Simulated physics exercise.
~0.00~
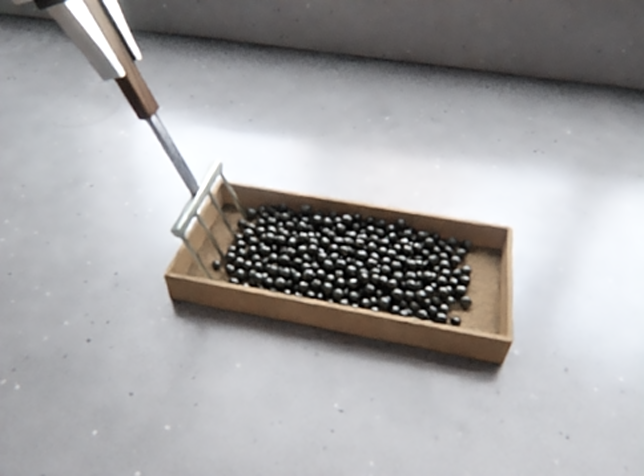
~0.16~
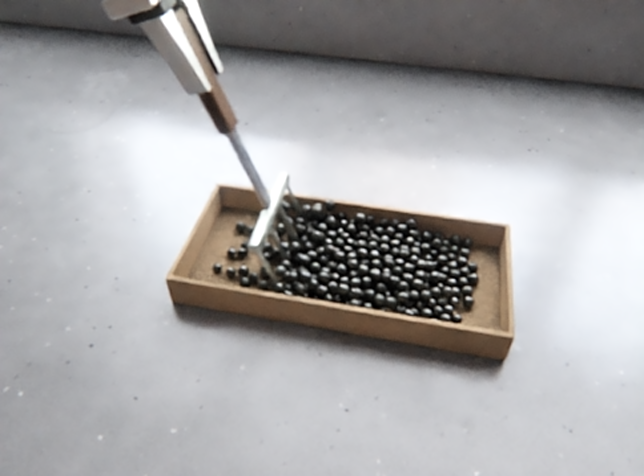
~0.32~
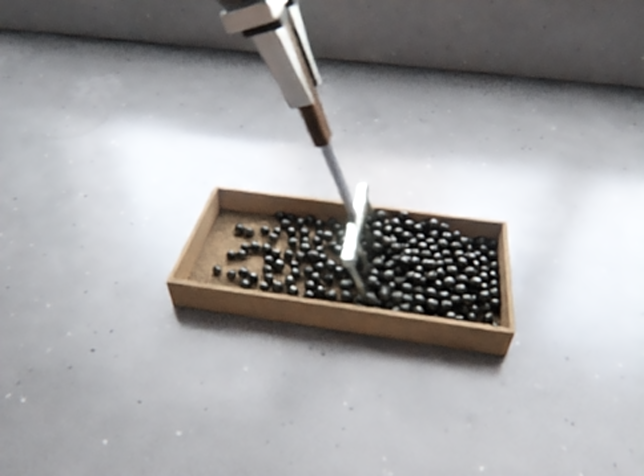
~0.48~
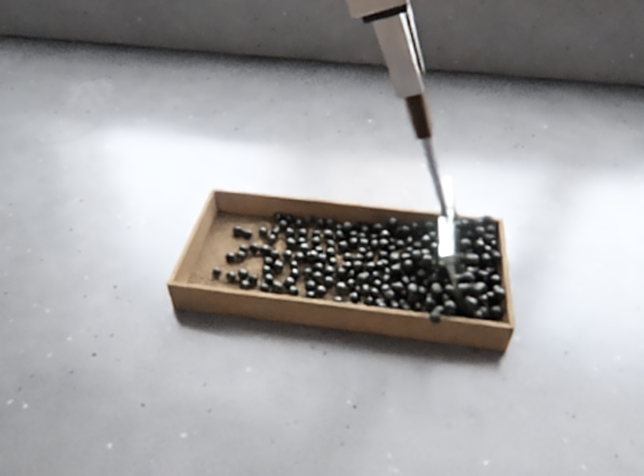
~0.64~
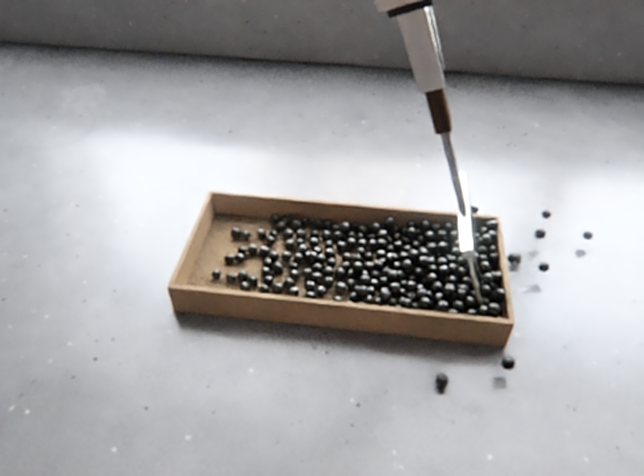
A robotic gripper holding a small pale rake-like fork stands at the left end of a shallow brown tray on a speckled grey table top, seen from above at an angle. Glossy black beads cover most of the tray floor. The gripper sweeps the fork rightward through the beads, leaving a thinner scatter behind it on the left. The beads crowd together and pile up against the right wall as the fork nears it. Finally, a few beads spill past that end and scatter above or onto the table, while nearly all remain in the tray.
